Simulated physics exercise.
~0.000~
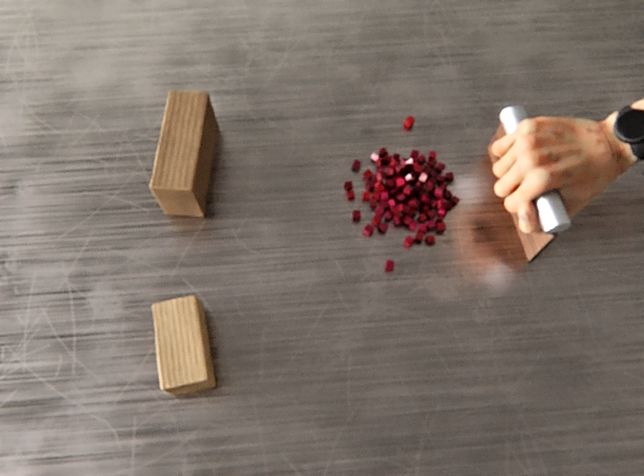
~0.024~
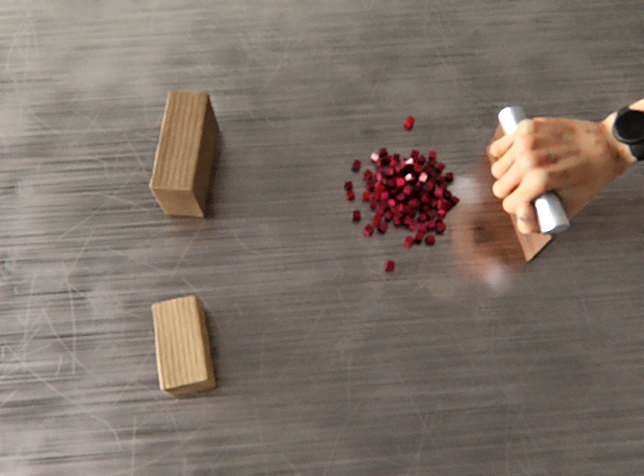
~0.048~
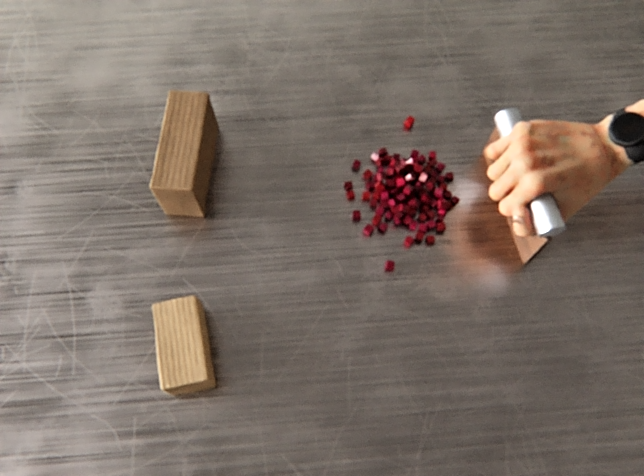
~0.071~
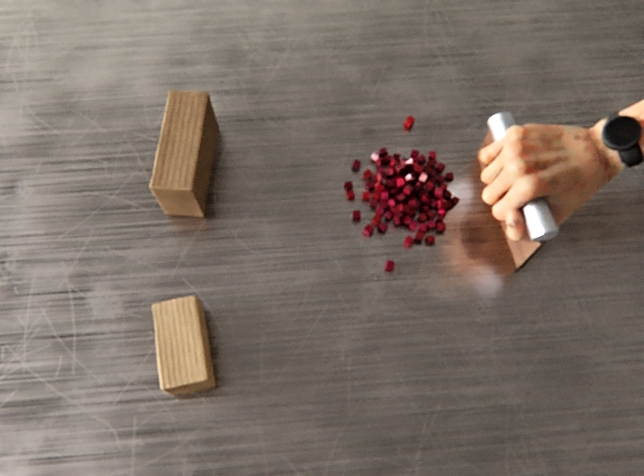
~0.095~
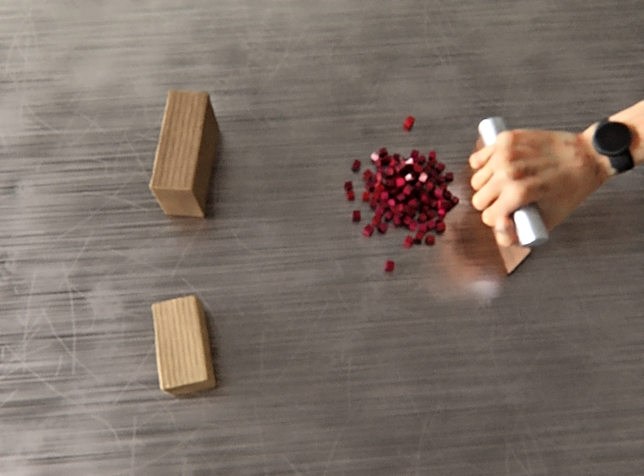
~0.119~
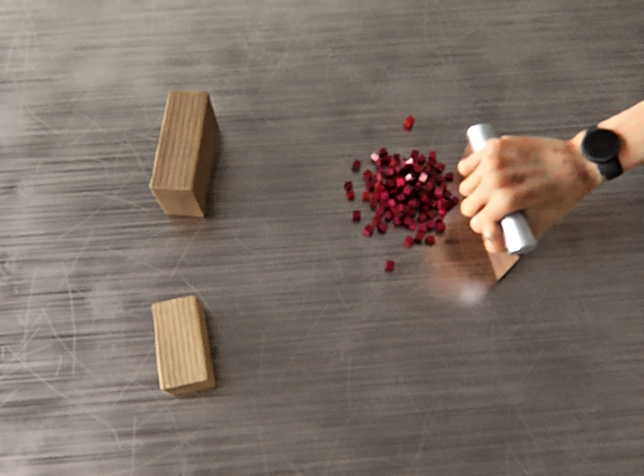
A hand slides a scraper slowly left toward a pile of small dark red pieces.
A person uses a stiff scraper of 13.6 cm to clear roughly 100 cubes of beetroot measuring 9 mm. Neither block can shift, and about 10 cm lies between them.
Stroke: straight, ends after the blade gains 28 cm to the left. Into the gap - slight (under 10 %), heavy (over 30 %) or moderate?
Very few get into or through the gap.
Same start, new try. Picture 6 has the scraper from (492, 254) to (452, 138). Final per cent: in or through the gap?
25 %.
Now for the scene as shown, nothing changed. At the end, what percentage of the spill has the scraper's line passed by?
Estimated share: Near 65 %.
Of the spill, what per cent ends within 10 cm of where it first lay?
About 55 per cent.
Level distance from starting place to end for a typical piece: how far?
That comes to roughly 6 cm.
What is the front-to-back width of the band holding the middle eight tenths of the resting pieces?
It works out at some 18 centimetres.
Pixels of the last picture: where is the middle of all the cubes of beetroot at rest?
At about (338, 199).
After 0.37 s, scraper 19 cm from its start, spill 14 cm wide; held up before the blocks 100 %.
After 0.62 s, scraper 31 cm from its start, spill 19 cm wide; held up before the blocks 100 %.
Then, at 0.84 s, scraper 31 cm from its start, spill 19 cm wide; in or through the gap 5 %, held up before the blocks 95 %.
In the end, at 1.5 s, in or through the gap 5 %, round the near block 0 %, round the far block 0 %, held up before the blocks 95 %.
